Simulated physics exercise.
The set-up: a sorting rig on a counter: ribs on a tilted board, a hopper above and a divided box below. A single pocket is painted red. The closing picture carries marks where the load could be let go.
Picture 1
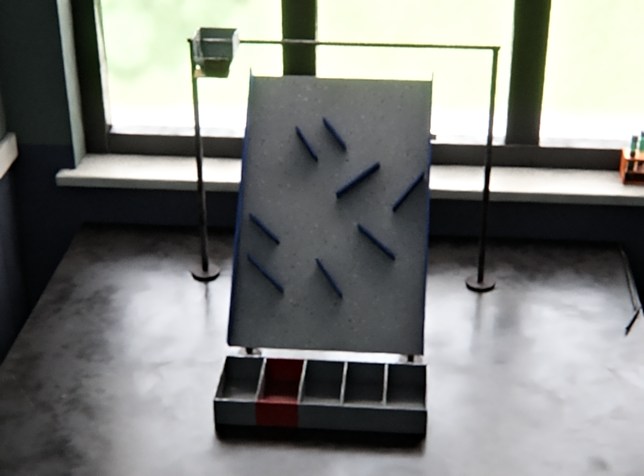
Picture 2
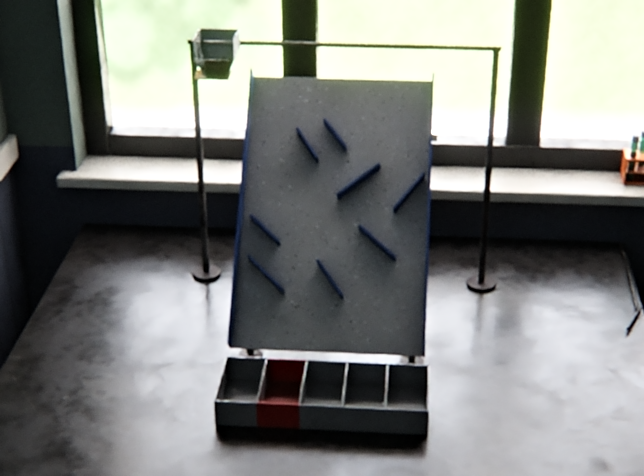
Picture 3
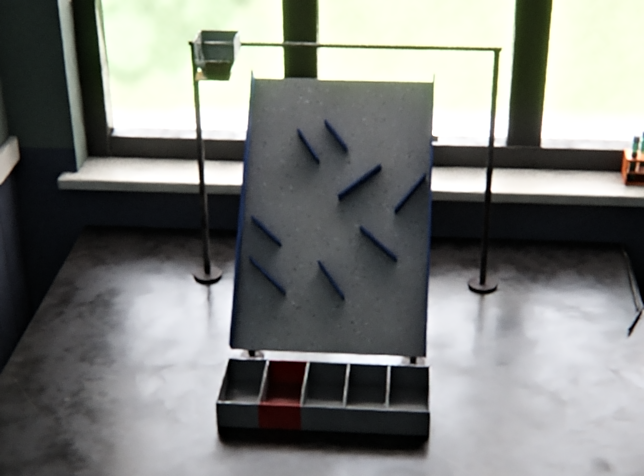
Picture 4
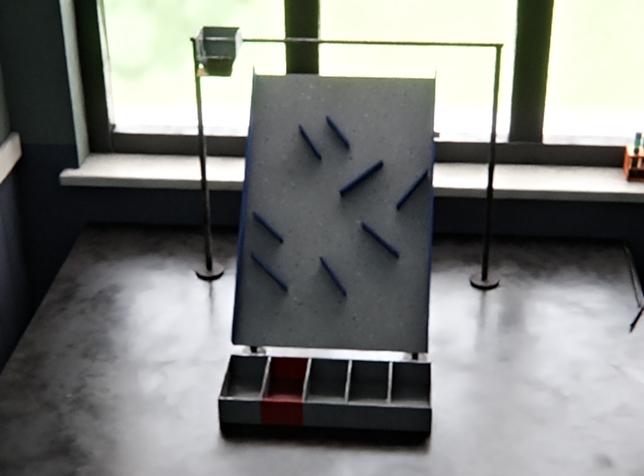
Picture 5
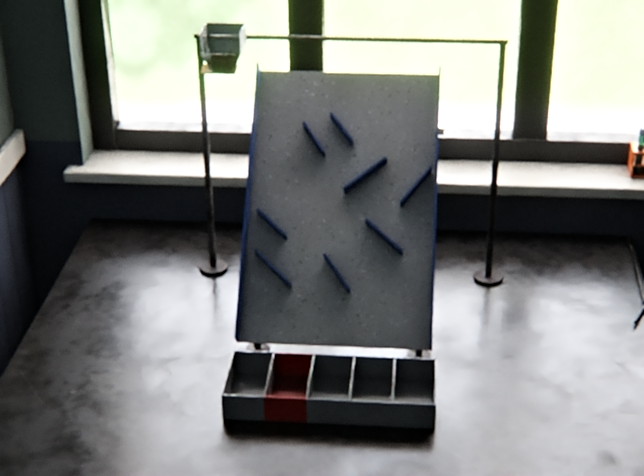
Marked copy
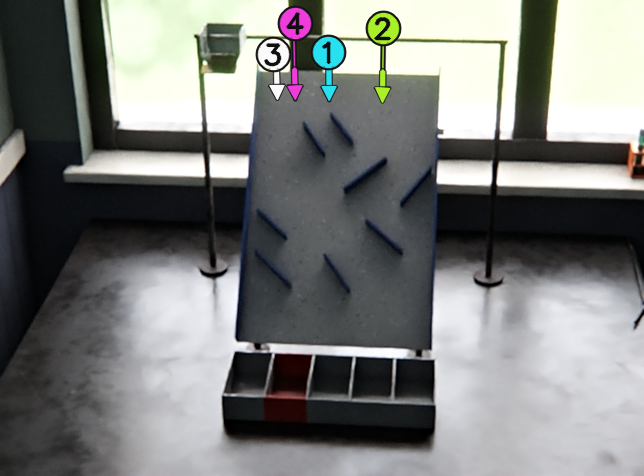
On a dark counter by a bright window, a tilted grey board with blue ribs stands between a small raised hopper and a divided box with one red pocket; the view shifts slightly, and nothing else visibly moves.
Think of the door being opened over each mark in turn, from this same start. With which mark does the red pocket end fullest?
Use mark 1.
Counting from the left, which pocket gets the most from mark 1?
The second.
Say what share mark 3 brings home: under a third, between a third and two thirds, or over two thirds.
Under a third.
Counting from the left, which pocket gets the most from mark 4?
It is the third one.
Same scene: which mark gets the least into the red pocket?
3.
On the marked copy, mark 1 meets the board at (329, 95); mark 2 meets the board at (382, 96); mark 3 meets the board at (277, 94); mark 4 meets the board at (295, 94).
With 1, roughly two thirds in the red pocket, roughly a third in other pockets.
With 2, roughly a third in the red pocket, roughly two thirds in other pockets.
With 3, about a tenth in the red pocket, almost all in other pockets.
With 4, about a tenth in the red pocket, the larger part in other pockets, about a tenth outside the box.
